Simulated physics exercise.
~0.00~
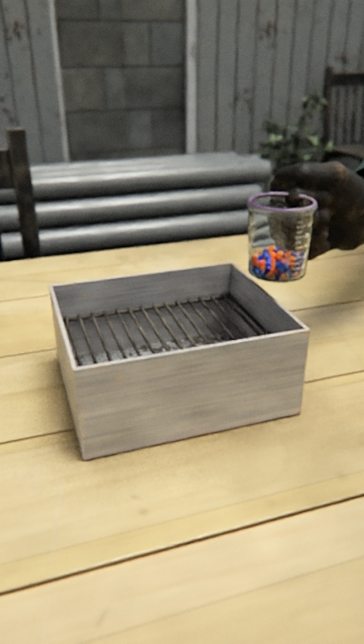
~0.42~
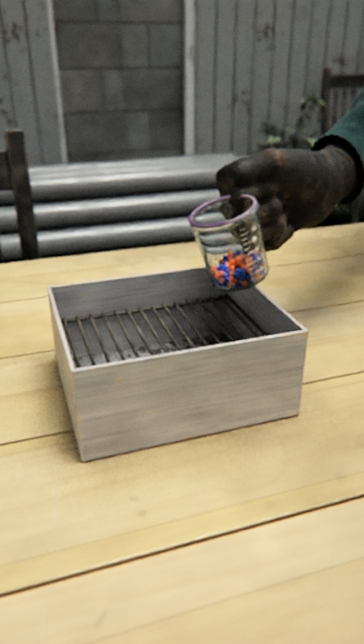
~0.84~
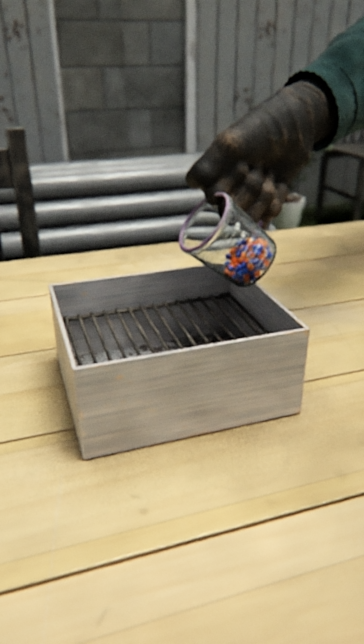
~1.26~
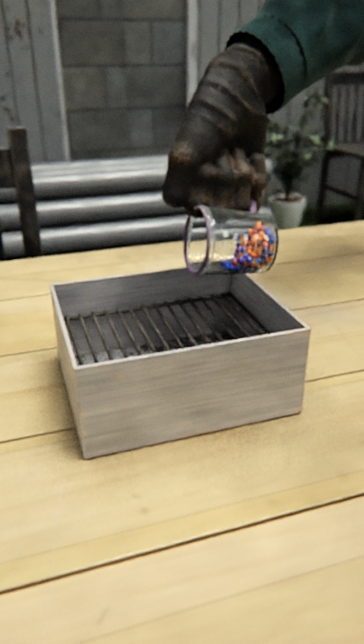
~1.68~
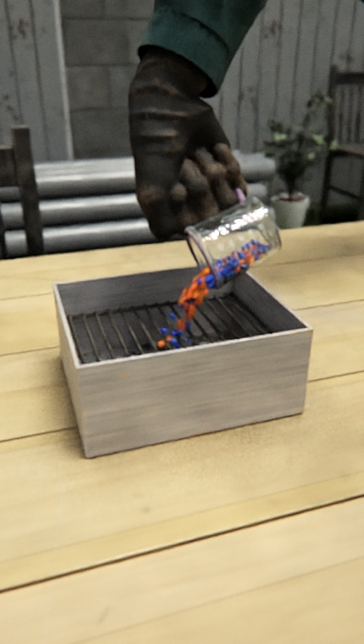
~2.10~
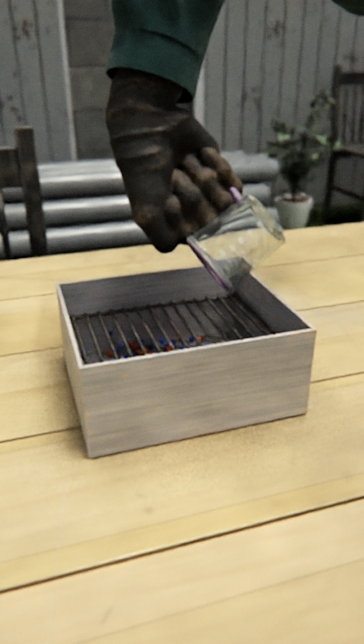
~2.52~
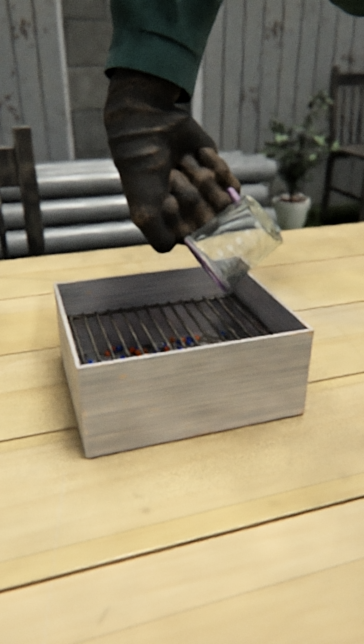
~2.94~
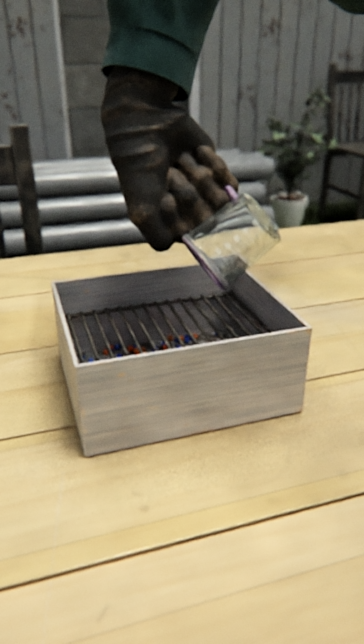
A pale grey wooden box with dark wires strung across its inside sits on a light plank table, seen from slightly above by a gently swaying camera, with grey pipes, a block wall and a potted plant behind. A dark-gloved hand in a green sleeve holds a clear cup of orange and blue pieces at the right. It carries the cup left over the box, tilting it onto its side. The pieces spill in a stream onto the wires. The hand holds the emptied cup tipped over as both colours drop through, ending up beneath the rack.
